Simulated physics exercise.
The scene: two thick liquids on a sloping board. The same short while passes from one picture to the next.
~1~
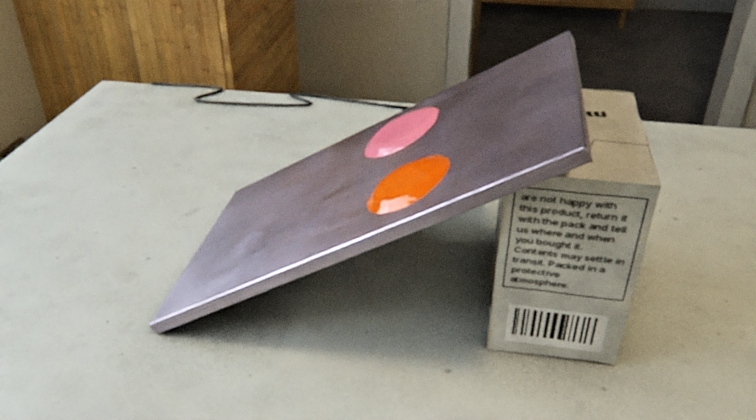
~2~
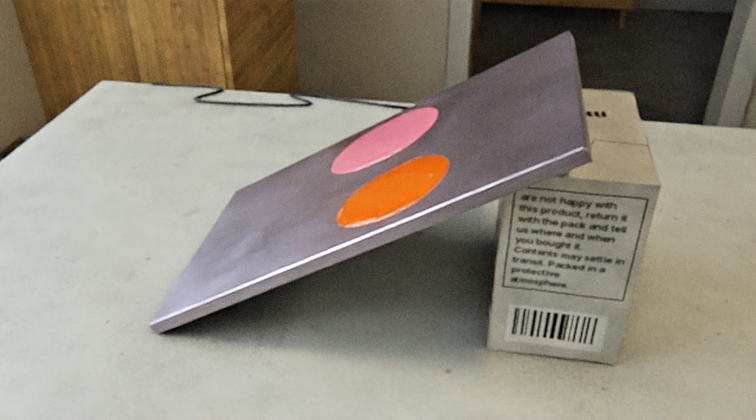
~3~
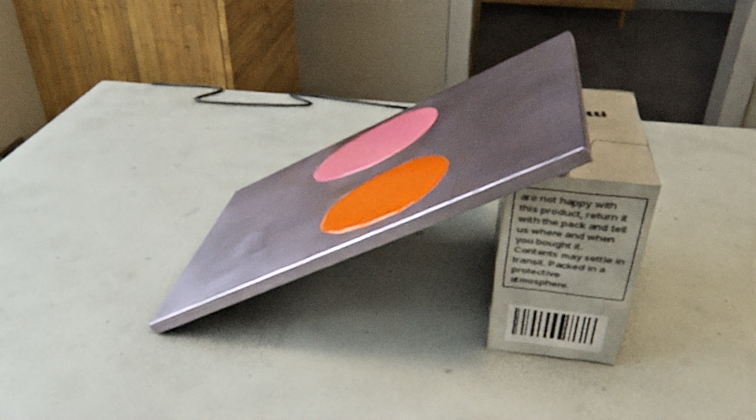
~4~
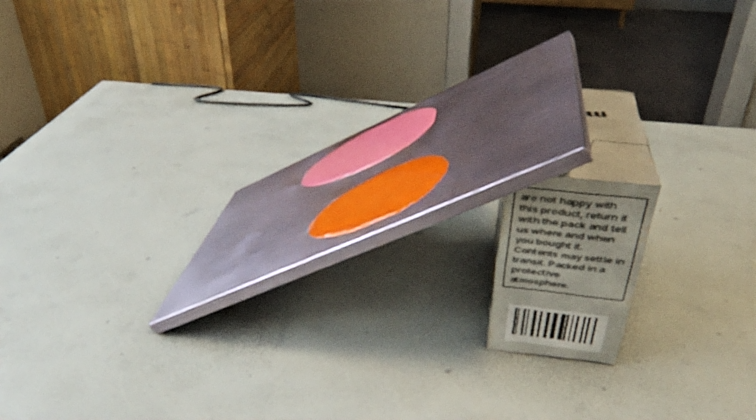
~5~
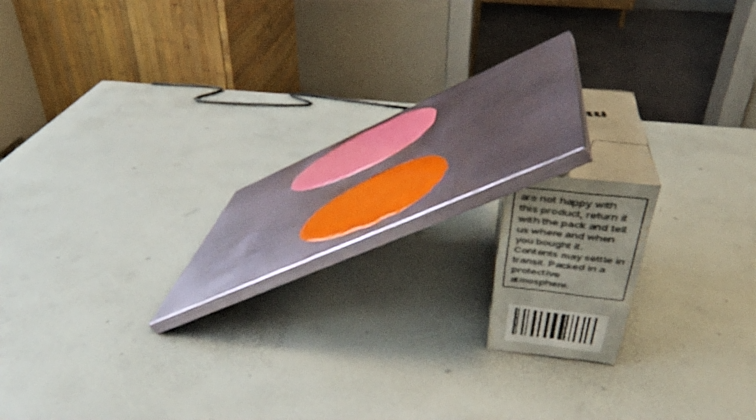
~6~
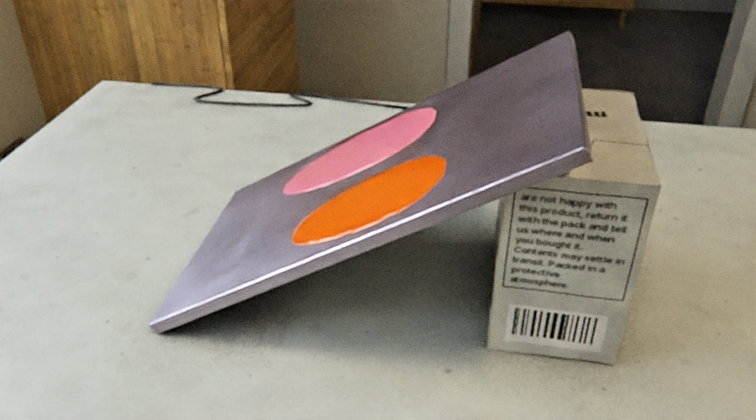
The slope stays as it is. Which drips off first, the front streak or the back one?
The back one.
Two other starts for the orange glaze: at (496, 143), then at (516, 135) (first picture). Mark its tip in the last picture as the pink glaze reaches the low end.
At about (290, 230), and at (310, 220).
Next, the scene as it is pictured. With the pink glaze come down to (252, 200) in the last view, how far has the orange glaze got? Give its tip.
Near (263, 244).
Shortly, the orange glaze is three quarters of the way down; the pink glaze is close to the edge.
At the finish, the orange glaze is three quarters of the way down; the pink glaze is at the low edge.
